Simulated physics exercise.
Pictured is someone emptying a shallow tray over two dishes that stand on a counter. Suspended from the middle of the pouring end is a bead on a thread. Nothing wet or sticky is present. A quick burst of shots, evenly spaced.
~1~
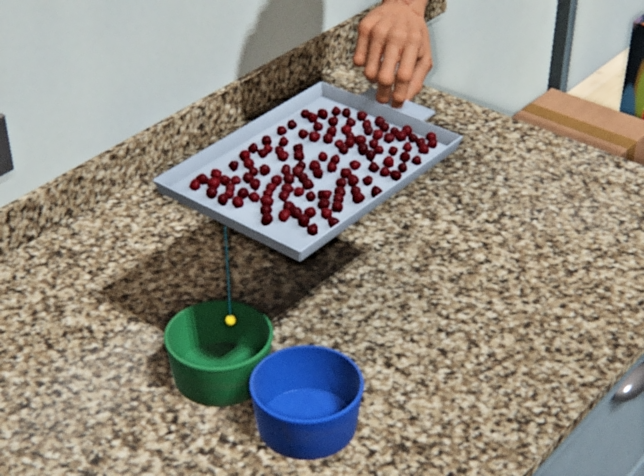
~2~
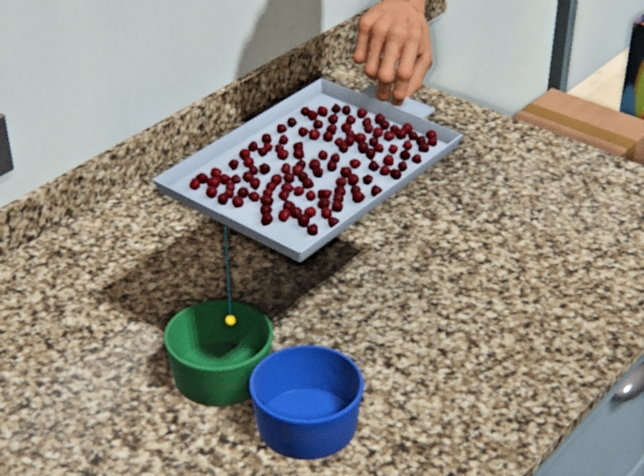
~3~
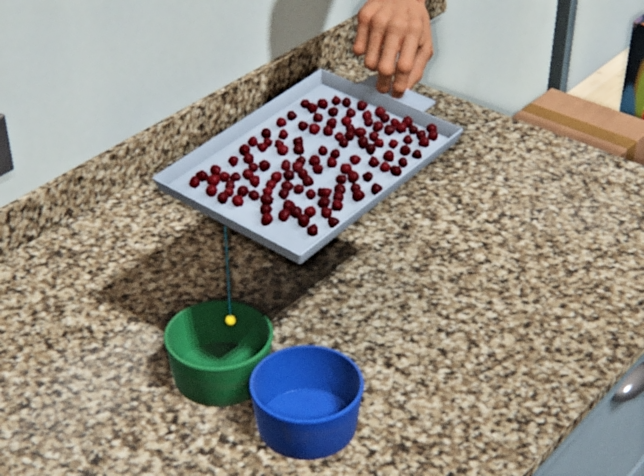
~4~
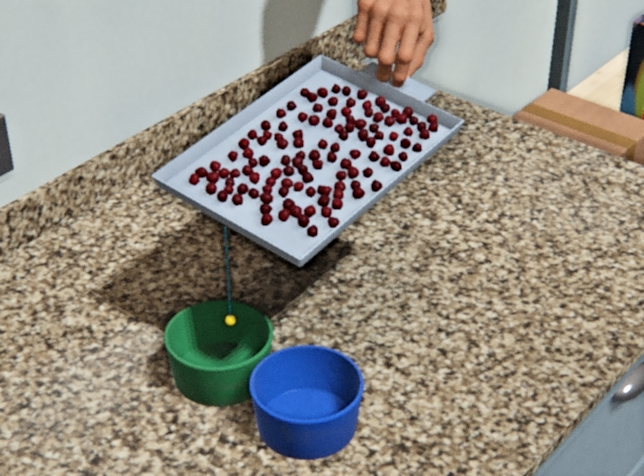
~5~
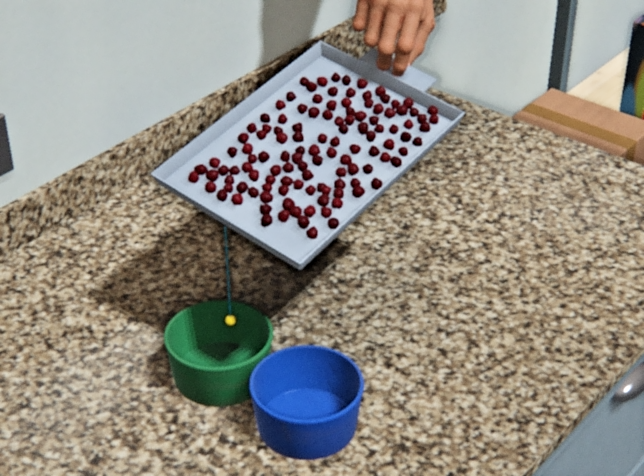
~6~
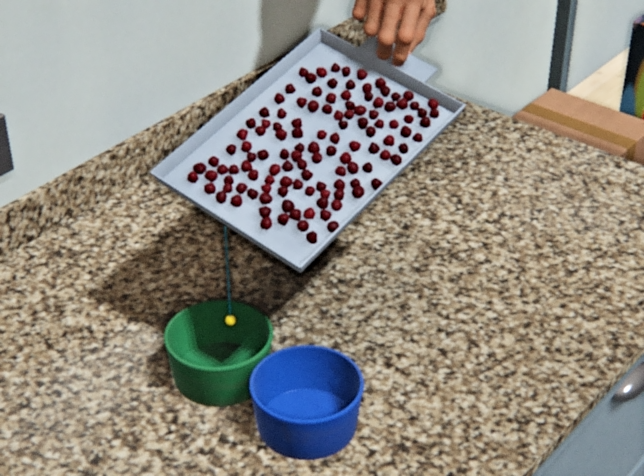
The footage shows a hand holding a shallow tray of dark red berries above a green dish and a blue dish on a speckled counter, gradually raising the far end while the near edge tilts slightly toward its right corner.
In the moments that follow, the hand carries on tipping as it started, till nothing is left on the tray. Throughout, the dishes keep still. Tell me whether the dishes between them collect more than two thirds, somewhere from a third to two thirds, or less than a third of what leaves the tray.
The catch is strong, above two thirds of the load.
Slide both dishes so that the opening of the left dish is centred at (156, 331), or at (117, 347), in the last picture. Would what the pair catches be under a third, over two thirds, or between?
One to two thirds, then under a third.
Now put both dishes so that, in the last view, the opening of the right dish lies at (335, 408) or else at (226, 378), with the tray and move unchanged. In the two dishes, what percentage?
Approximately 80 percent, followed by approximately 30 percent.
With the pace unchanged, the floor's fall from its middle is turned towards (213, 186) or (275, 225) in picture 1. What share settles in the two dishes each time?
Case one 10 %; case two 80 %.
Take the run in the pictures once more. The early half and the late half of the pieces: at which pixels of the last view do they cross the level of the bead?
The leading part at (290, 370), the rest of it at (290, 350).
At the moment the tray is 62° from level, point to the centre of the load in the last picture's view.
The middle of the pieces sits at roughly (302, 200).
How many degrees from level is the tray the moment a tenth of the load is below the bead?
I'd say it is tilted about 85°.
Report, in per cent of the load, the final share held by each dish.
Around 0 in a hundred in the left dish and around 90 in a hundred in the right dish.
Soon after the last picture, tray tipped steeply; nearly all on the tray; a stray few in the right dish; a small part in the air.
A little later, tray tipped past a quarter turn; a stray few on the tray; most in the right dish; a small part in the left dish; a small part outside both; a small part in the air.
Later still, tray tipped past a quarter turn; most in the right dish; a stray few in the left dish; a small part outside both.
At rest, tray tipped past a quarter turn; most in the right dish; a stray few in the left dish; a small part outside both.
